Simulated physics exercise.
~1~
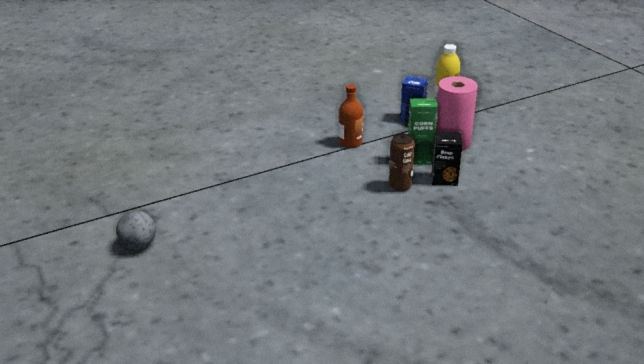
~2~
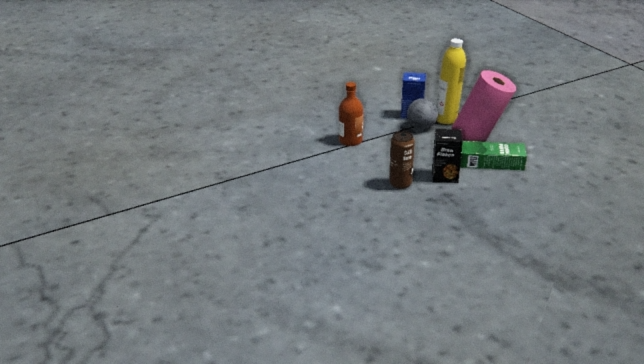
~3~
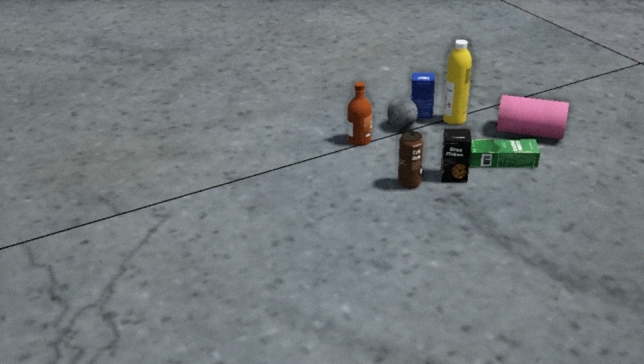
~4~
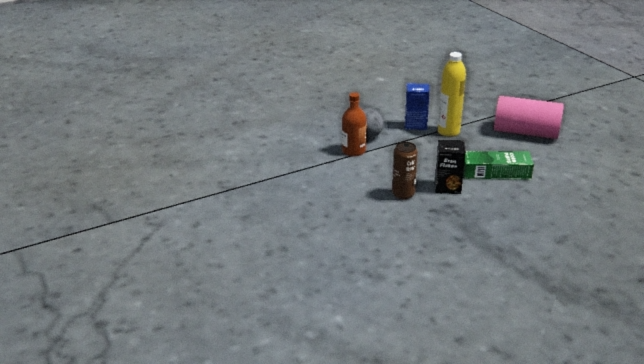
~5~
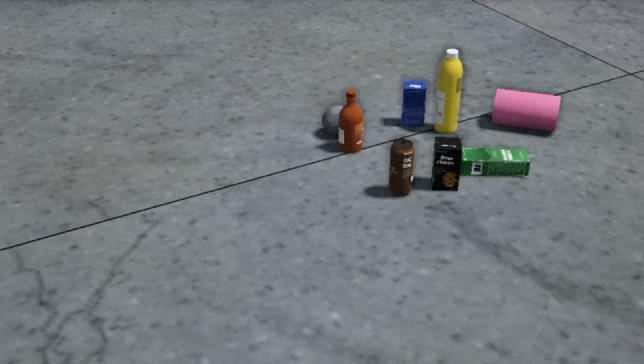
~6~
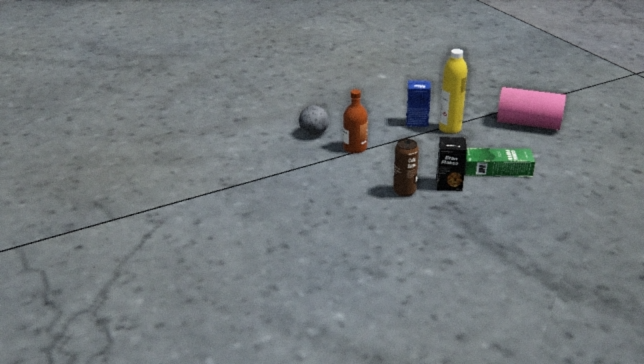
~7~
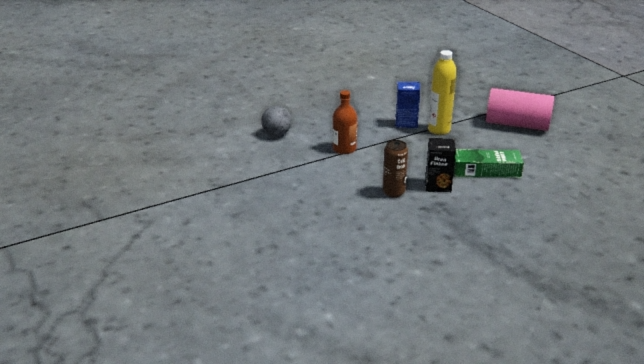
A grey ball sits at the left of a cracked grey concrete floor, seen from above by a slightly swaying camera, facing a cluster of goods at the upper right. An orange bottle stands on the cluster's left, a brown can and black carton in front, a green carton in the middle, and a blue carton, yellow bottle and pink roll behind. The ball rolls right into the group, and the green carton falls flat while the pink roll leans right, then topples. The ball rebounds leftward, passing behind the orange bottle. It ends left of the bottle, with only the roll and green carton down.
